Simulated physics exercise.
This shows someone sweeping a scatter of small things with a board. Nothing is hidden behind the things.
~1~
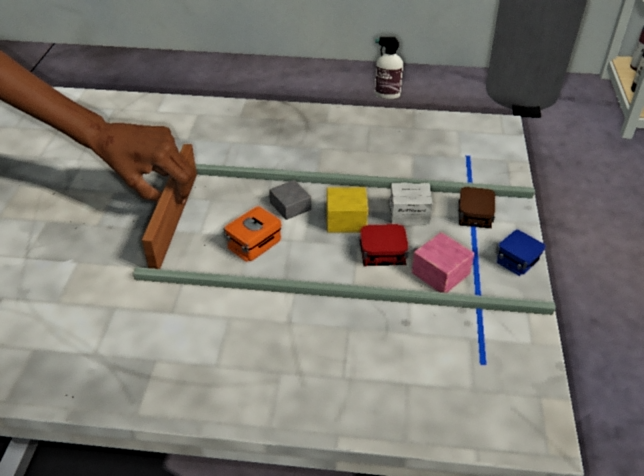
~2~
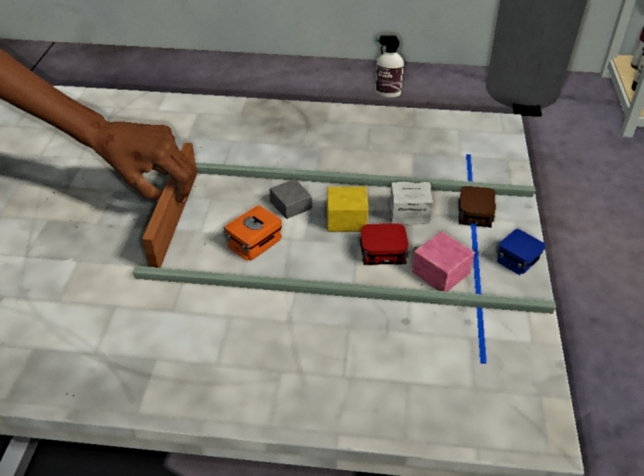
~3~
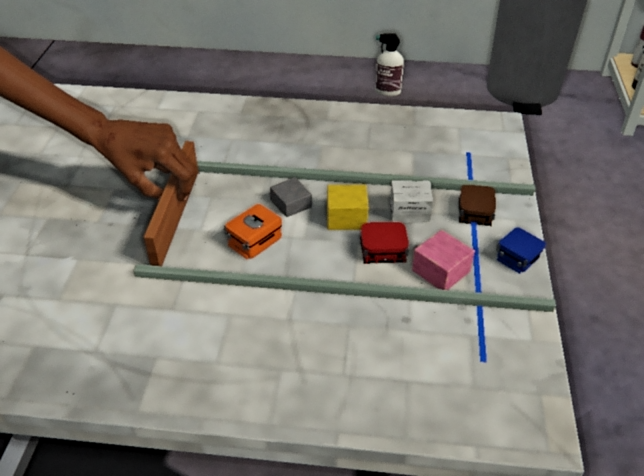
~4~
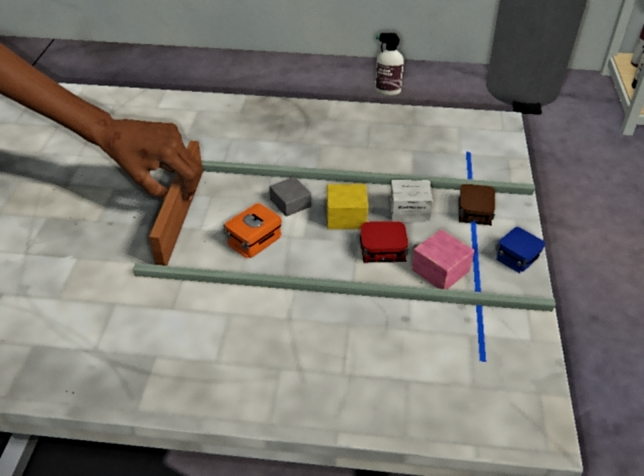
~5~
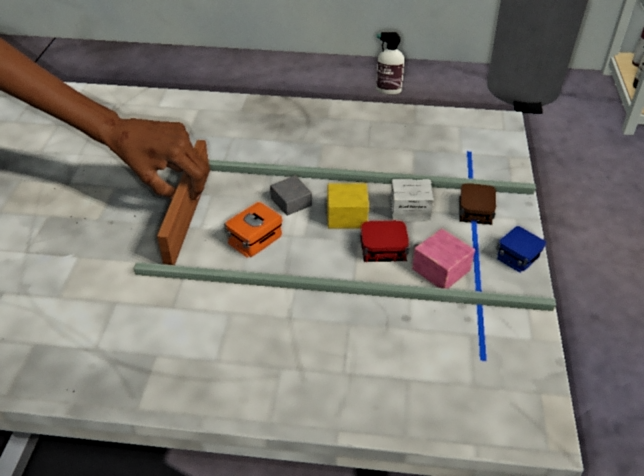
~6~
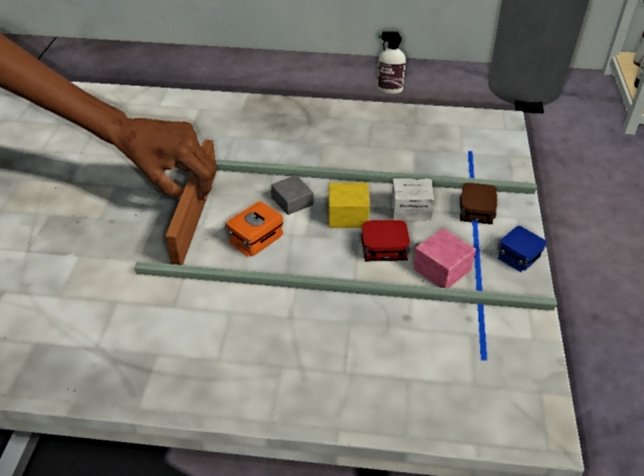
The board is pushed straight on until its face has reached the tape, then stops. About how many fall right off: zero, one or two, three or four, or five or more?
As it turns out, the number that fall off is three or four.
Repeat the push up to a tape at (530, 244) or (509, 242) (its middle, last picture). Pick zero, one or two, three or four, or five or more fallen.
For each place: More than four; at least five.
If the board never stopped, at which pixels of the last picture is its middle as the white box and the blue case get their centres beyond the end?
About (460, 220), and (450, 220) for the other.
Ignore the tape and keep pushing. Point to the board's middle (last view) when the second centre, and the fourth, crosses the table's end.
At (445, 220) for the second, at (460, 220) for the fourth.
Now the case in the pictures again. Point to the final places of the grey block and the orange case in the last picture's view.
The grey block stops around (491, 215); the orange case around (497, 242).
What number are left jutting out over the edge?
The number is 2.
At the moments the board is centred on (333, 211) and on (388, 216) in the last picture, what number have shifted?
At the one place 5, at the other 7.
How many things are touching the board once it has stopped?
The number is 2.
Soon after, none off yet; blue case at rest near (521, 250); brown case at rest near (478, 204); pink block at rest near (444, 259).
After that, none off yet; blue case at rest near (521, 250); brown case displaced about its own width near (513, 202); pink block displaced about its own width near (492, 267).
In the end, the number that fall off is three or four; gone, white box, pink block, brown case and blue case.
